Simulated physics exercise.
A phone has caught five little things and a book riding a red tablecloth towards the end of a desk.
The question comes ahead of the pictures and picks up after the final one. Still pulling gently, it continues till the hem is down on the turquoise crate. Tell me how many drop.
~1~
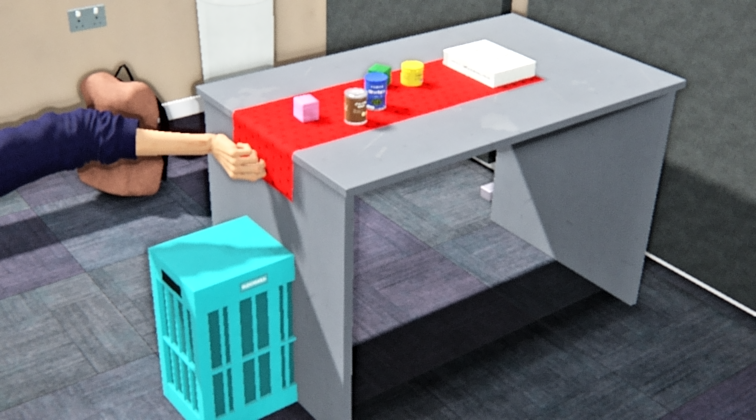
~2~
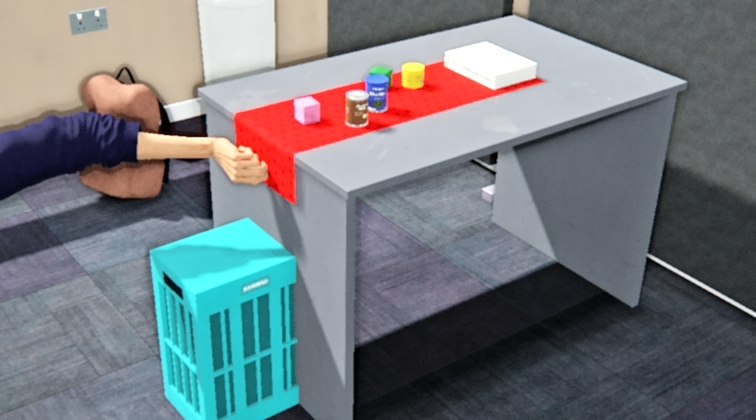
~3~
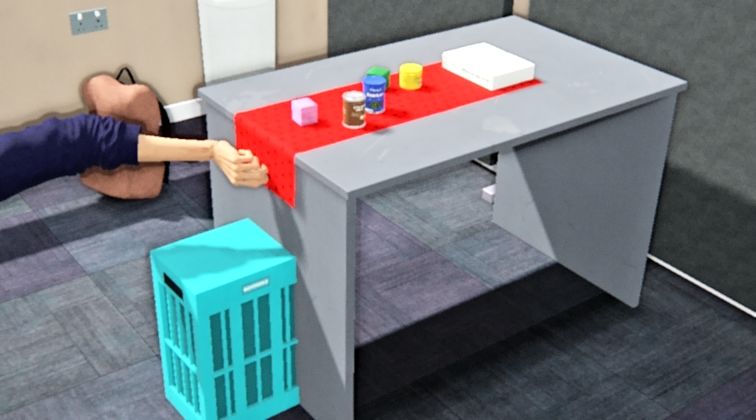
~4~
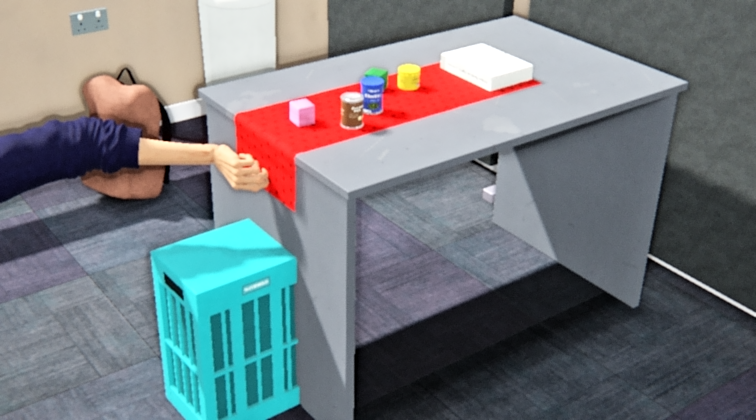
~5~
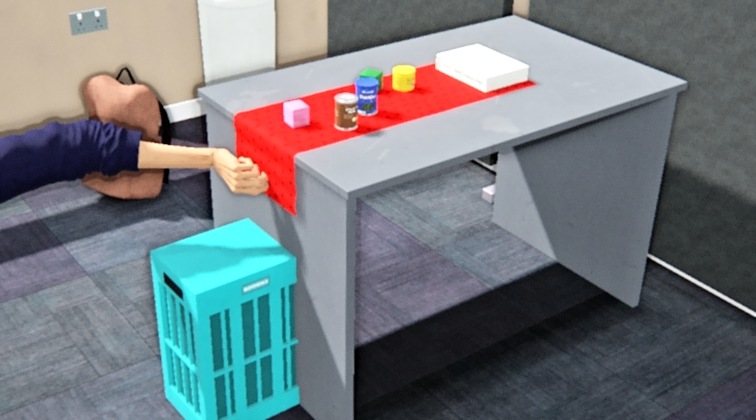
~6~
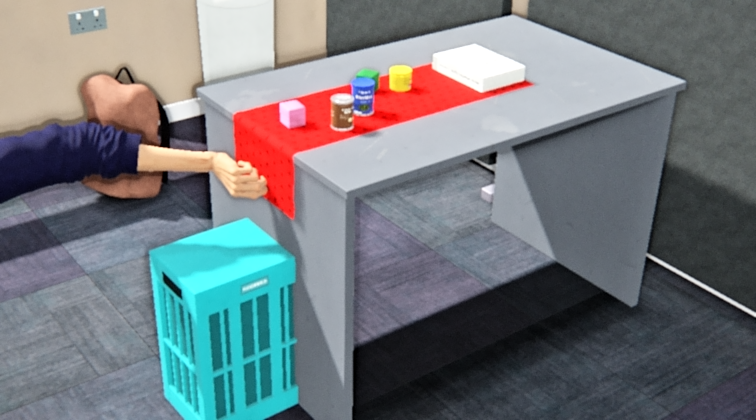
It drops one thing over the edge.
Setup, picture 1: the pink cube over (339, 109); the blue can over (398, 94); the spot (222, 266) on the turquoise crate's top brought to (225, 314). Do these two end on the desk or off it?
The pink cube is lost; the blue can stays put.
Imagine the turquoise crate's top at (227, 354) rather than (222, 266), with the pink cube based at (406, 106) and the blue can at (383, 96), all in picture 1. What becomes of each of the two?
Observed: Pink cube departs; blue can departs.
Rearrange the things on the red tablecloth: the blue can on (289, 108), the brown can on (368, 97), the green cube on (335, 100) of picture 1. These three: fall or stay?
The blue can? It tips off. The brown can stays where it is, and the green cube stays where it is.
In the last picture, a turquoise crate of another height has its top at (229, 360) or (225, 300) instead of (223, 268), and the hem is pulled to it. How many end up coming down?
In that case 4 and 2.
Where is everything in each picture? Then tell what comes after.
The first frame shows hem (293, 202); pink cube (306, 99); brown can (356, 93); blue can (376, 77); green cube (380, 68); yellow pot (413, 65); top of the crate (222, 266).
The second frame shows hem (296, 204); pink cube (307, 101).
The third frame shows hem (295, 208); brown can (354, 96).
The fourth frame shows hem (295, 211); blue can (372, 81); top of the crate (224, 269).
The fifth frame shows hem (296, 216); green cube (371, 73).
The sixth frame shows hem (294, 219); pink cube (293, 105); brown can (342, 98); blue can (363, 82); green cube (368, 73); yellow pot (401, 70).
Soon after, hem near (264, 214); all still up.
Then, hem on the crate; pink cube gone.
At rest, hem on the crate; pink cube gone. The count of fallen things is one.
